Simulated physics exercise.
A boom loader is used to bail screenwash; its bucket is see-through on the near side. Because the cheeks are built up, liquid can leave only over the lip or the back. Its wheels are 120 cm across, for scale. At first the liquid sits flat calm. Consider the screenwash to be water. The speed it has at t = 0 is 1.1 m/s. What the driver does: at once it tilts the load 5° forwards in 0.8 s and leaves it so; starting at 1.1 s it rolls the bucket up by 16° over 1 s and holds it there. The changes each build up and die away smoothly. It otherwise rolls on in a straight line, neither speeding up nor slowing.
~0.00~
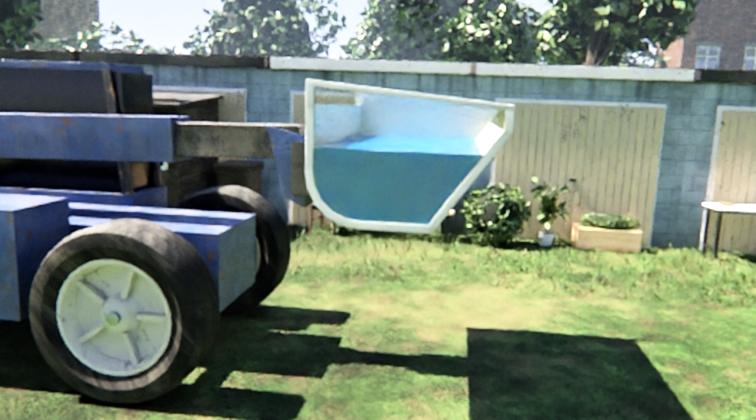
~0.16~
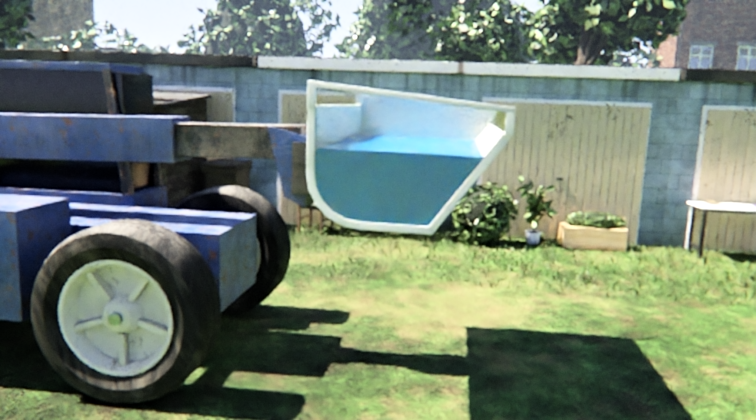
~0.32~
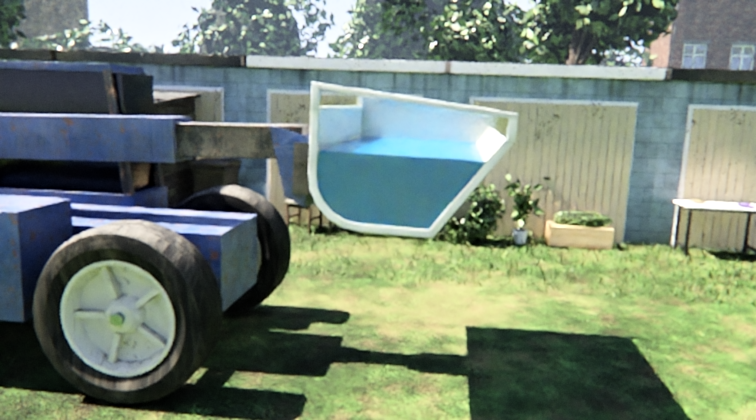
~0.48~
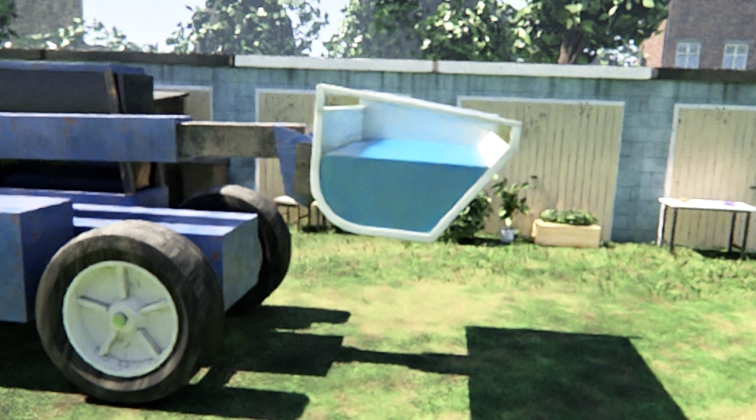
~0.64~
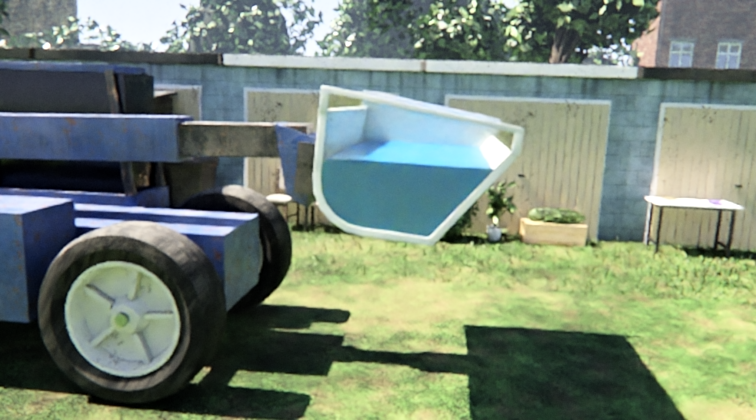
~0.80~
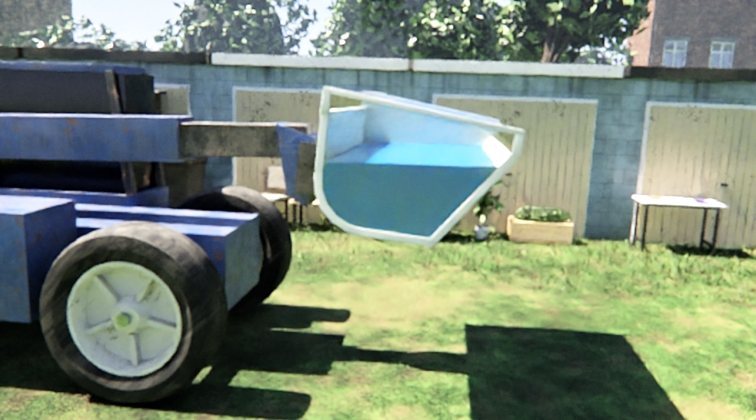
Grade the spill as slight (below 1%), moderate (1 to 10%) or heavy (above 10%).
Slight.
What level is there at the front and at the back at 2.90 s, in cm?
Front 40 cm and back 46 cm.
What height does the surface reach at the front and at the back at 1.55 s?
Roughly 42 cm in front and 44 cm behind.
Then, 1.55 s in, the bucket is at 2° back, the surface stands 42 cm on the front, 43 cm on the back; there is no loss.
Then, 2.20 s in, the bucket is at 11° back, the surface stands 35 cm on the front, 56 cm on the back; there is no loss.
Then, 2.90 s in, the bucket is at 11° back, the surface stands 41 cm on the front, 47 cm on the back; there is no loss.
Then, 4.99 s in, there is no loss.
